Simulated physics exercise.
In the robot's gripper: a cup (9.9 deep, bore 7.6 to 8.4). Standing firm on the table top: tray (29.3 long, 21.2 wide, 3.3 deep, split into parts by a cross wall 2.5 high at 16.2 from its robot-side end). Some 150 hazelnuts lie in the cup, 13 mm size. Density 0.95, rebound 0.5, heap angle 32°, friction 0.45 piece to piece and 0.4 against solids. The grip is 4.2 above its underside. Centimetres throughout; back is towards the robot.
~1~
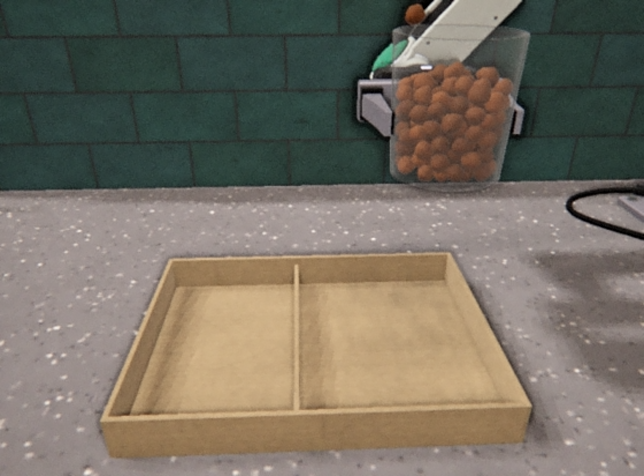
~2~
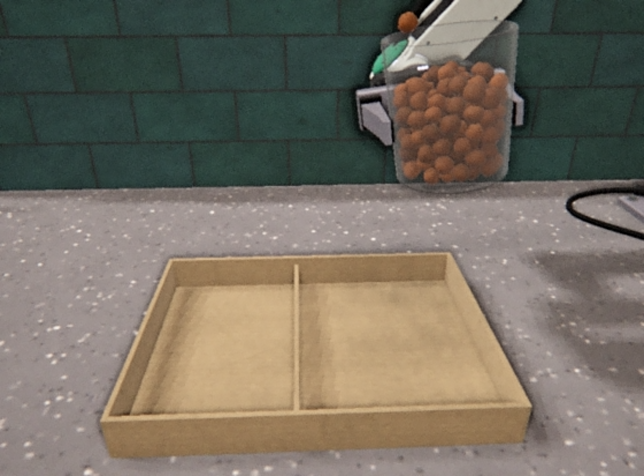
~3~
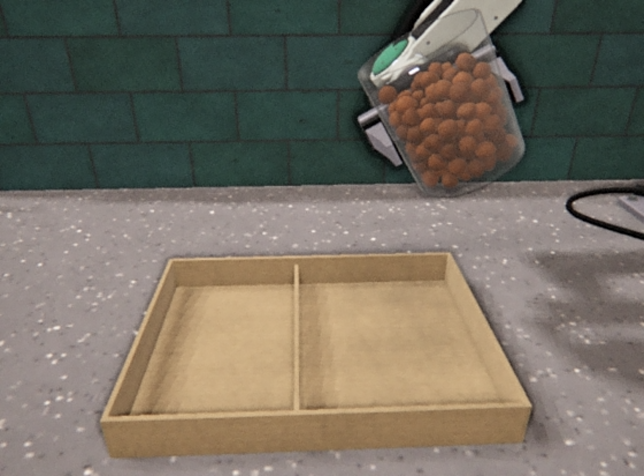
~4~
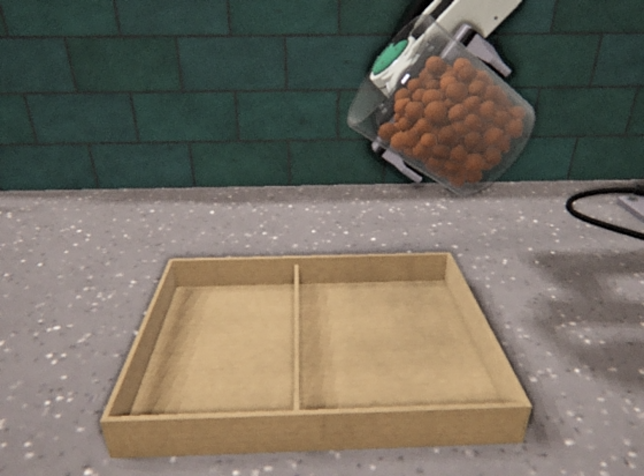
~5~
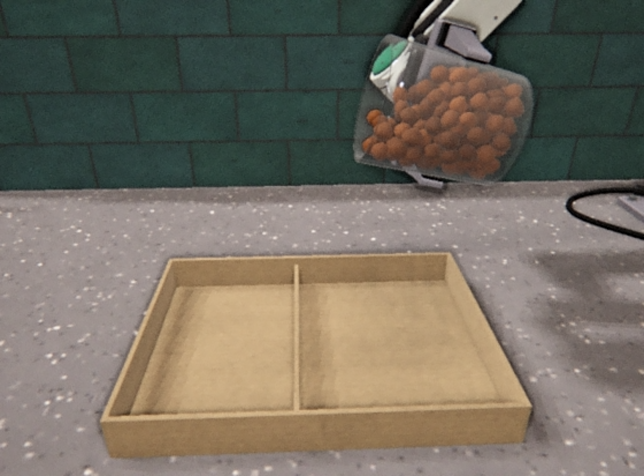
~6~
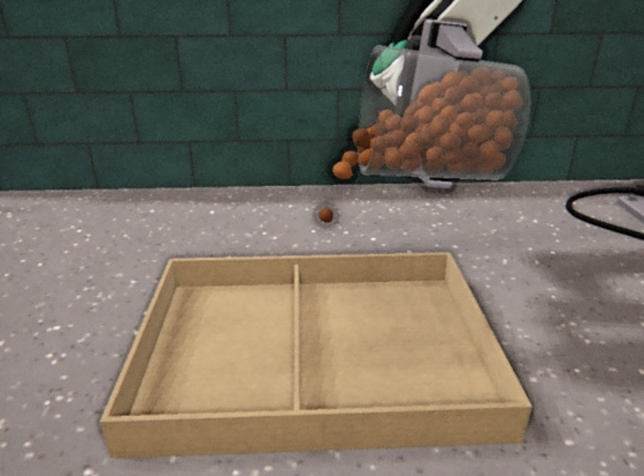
A clear cup of brown balls tilts left in a gripper until a few tumble out.
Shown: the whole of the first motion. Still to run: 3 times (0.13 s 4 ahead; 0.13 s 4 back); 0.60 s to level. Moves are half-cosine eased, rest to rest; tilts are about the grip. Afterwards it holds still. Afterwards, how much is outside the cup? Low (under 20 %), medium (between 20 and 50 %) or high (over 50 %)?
Outside the cup the share is high, over 50 %.
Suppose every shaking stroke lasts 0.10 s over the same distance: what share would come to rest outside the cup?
Then about 80 per cent.
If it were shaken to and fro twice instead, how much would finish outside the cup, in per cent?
It would be near 65 per cent.
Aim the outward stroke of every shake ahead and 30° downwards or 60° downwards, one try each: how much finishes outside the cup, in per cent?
About 60 and 25 per cent.
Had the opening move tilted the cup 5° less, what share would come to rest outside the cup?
Then about 65 per cent.
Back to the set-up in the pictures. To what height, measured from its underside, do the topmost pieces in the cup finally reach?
Some 4.0 cm.
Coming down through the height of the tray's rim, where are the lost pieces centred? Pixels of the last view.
Around (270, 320).
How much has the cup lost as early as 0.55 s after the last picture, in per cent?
Near 65 per cent so far.
Then, 0.55 s later, tilted 84° forward, highest piece 20 above the table; 57 in the cup, 48 in the far-side part, 22 in the robot-side part, 27 in flight or on a rim.
Then, 1.10 s later, tilted 37° forward, highest piece 24 above the table; 71 in the far-side part, 45 in the robot-side part, 36 in the cup, 2 on the table or floor.
Then, 1.58 s later, level, highest piece 21 above the table; 71 in the far-side part, 45 in the robot-side part, 36 in the cup, 2 on the table or floor.
Then, 2.63 s later, level, highest piece 21 above the table; 71 in the far-side part, 45 in the robot-side part, 36 in the cup, 2 on the table or floor.
At rest, 71 in the far-side part, 45 in the robot-side part, 36 in the cup, 2 on the table or floor. That is 77 % outside the cup.
